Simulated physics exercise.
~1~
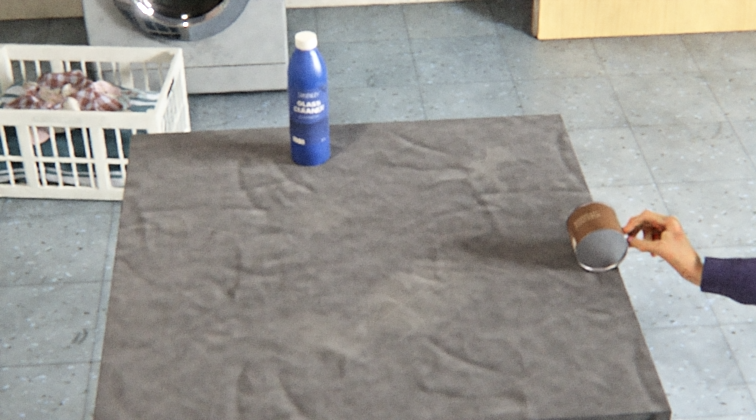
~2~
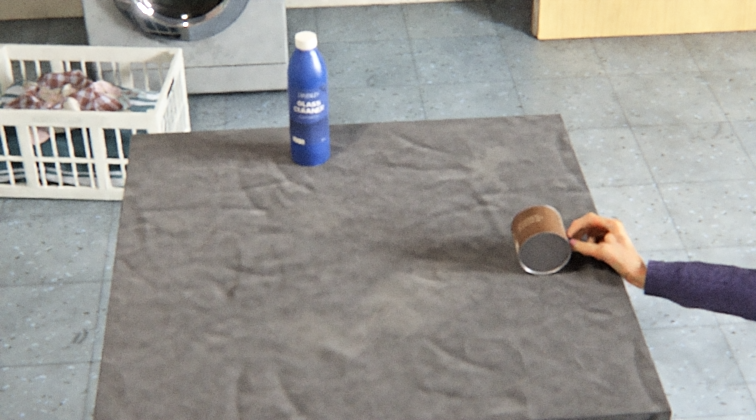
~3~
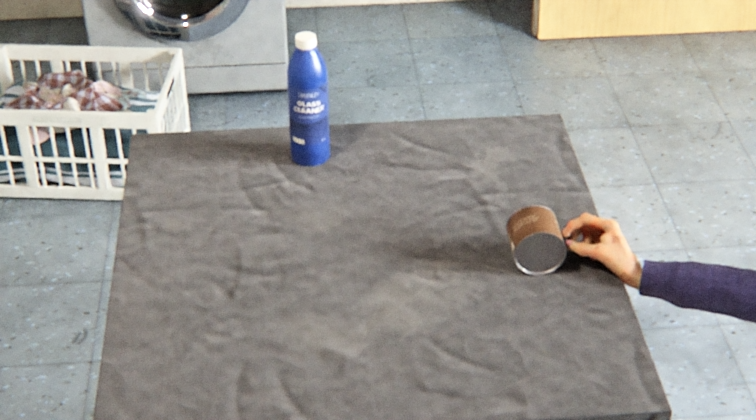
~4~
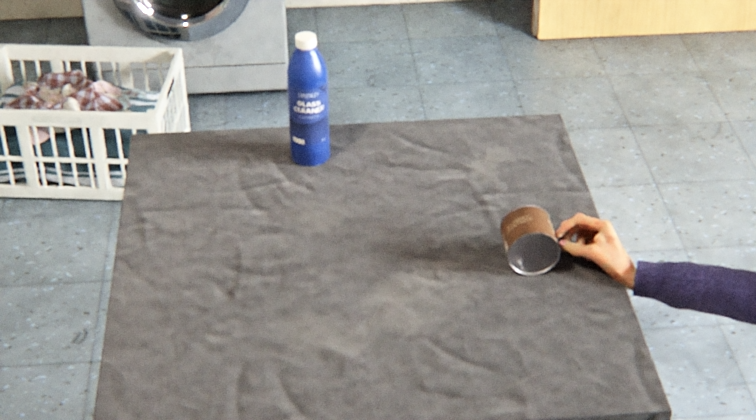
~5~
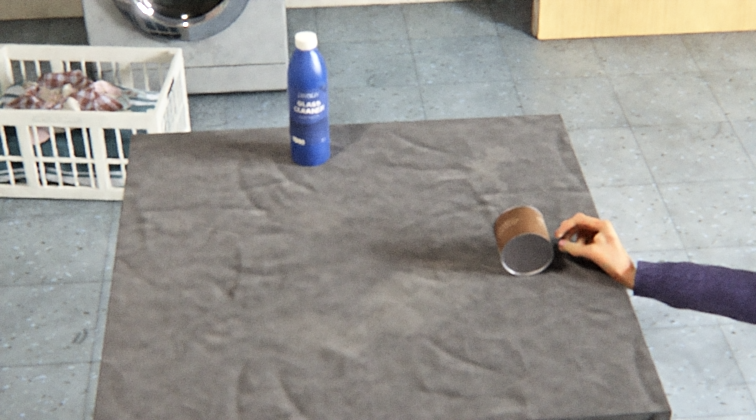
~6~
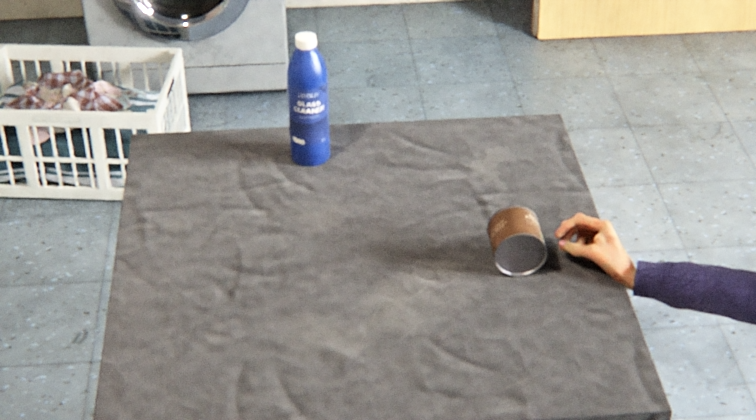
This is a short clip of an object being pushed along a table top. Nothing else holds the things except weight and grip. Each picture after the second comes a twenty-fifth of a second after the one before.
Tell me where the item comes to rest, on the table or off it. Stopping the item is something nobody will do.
It rests on the table.
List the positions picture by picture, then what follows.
The first frame shows under the hand; brown tin (597, 236).
The second frame shows under the hand; brown tin (540, 239).
The third frame shows under the hand; brown tin (536, 240).
The fourth frame shows brown tin (530, 240).
The fifth frame shows brown tin (523, 240).
The sixth frame shows brown tin (517, 241) moved a little.
Then, 0.10 s later than the last frame, brown tin moved a little near (504, 241).
Then, 0.20 s later than the last frame, brown tin moved about its own width near (495, 242).
Then, 0.40 s later than the last frame, brown tin moved about its own width near (489, 243).
When it is over, moved from the start, brown tin. End places, in pixels of the last picture, brown tin near (489, 243).
